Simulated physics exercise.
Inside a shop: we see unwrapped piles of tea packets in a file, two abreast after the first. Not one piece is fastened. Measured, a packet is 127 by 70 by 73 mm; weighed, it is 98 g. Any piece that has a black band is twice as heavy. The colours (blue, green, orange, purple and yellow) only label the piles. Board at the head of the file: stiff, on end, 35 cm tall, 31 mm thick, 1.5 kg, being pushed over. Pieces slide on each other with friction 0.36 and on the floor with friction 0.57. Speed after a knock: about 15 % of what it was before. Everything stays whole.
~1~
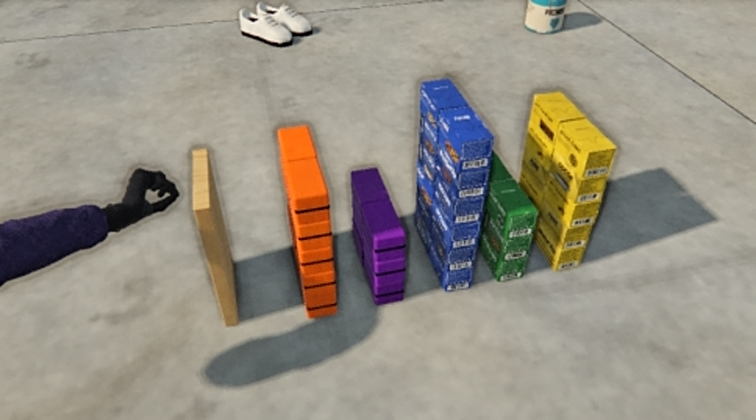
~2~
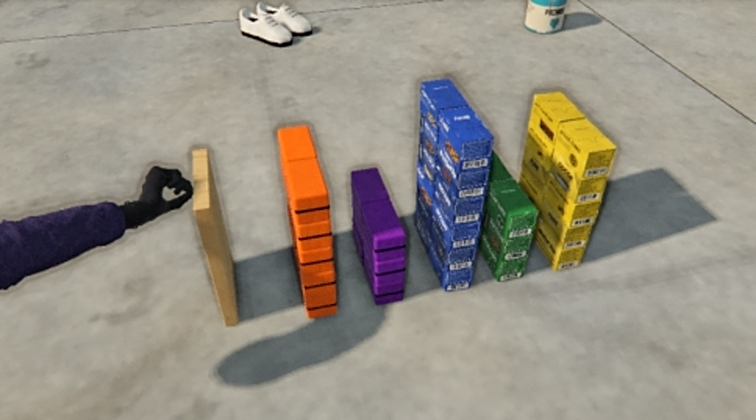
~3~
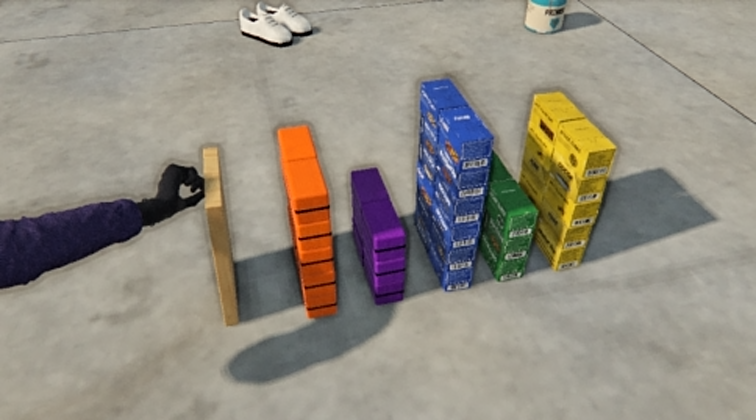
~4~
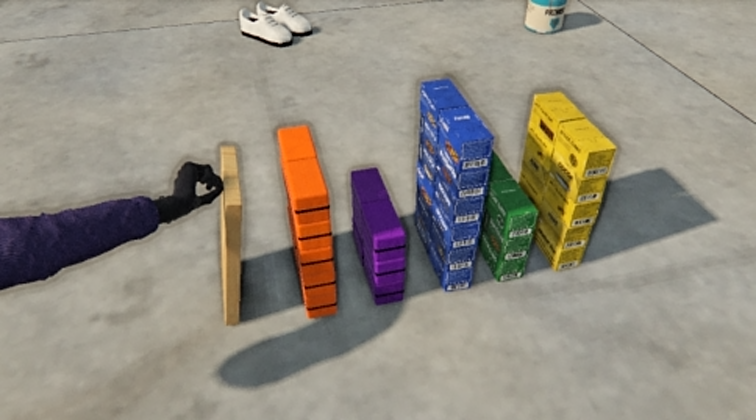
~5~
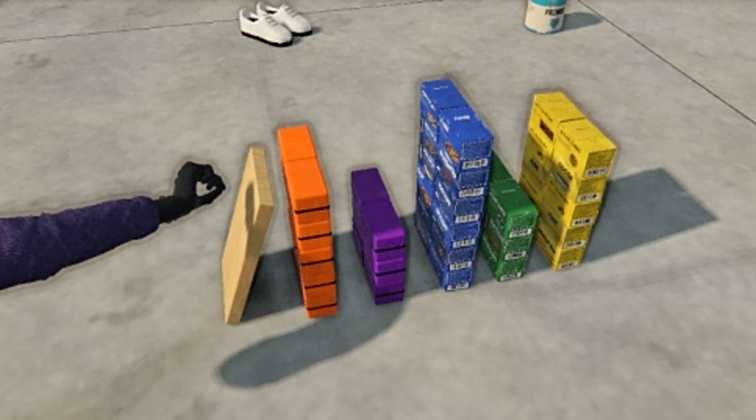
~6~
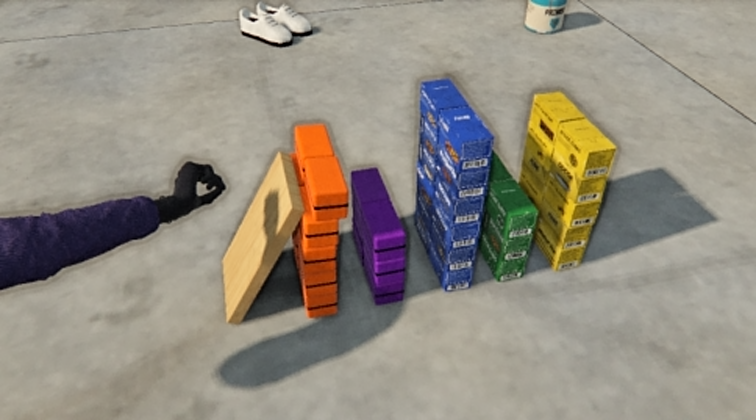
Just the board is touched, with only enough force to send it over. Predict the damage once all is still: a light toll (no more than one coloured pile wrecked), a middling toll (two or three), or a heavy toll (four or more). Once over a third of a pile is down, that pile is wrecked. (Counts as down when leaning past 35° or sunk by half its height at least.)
A heavy toll.
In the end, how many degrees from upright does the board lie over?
I'd say it's close to 70° from upright.
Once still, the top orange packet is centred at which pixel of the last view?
Look near (517, 225) in the final frame.
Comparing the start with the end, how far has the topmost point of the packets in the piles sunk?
Around 18 centimetres.
Then, 0.48 s past the last view, board 65° from upright; 11 of the 44 packets down; top purple packet 24° from how it stood; top orange packet 23° from how it stood, 9 cm lower.
Then, 0.86 s past the last view, board 67° from upright; 34 of the 44 packets down; top blue packet on its side; top orange packet 43° from how it stood, 15 cm lower.
In the end, board 69° from upright; 39 of the 44 packets down; top orange packet on its side; top blue packet on its side. Wrecked, blue, green, orange, purple and yellow. From the last view, middles, top orange packet near (517, 225), top blue packet near (449, 234).
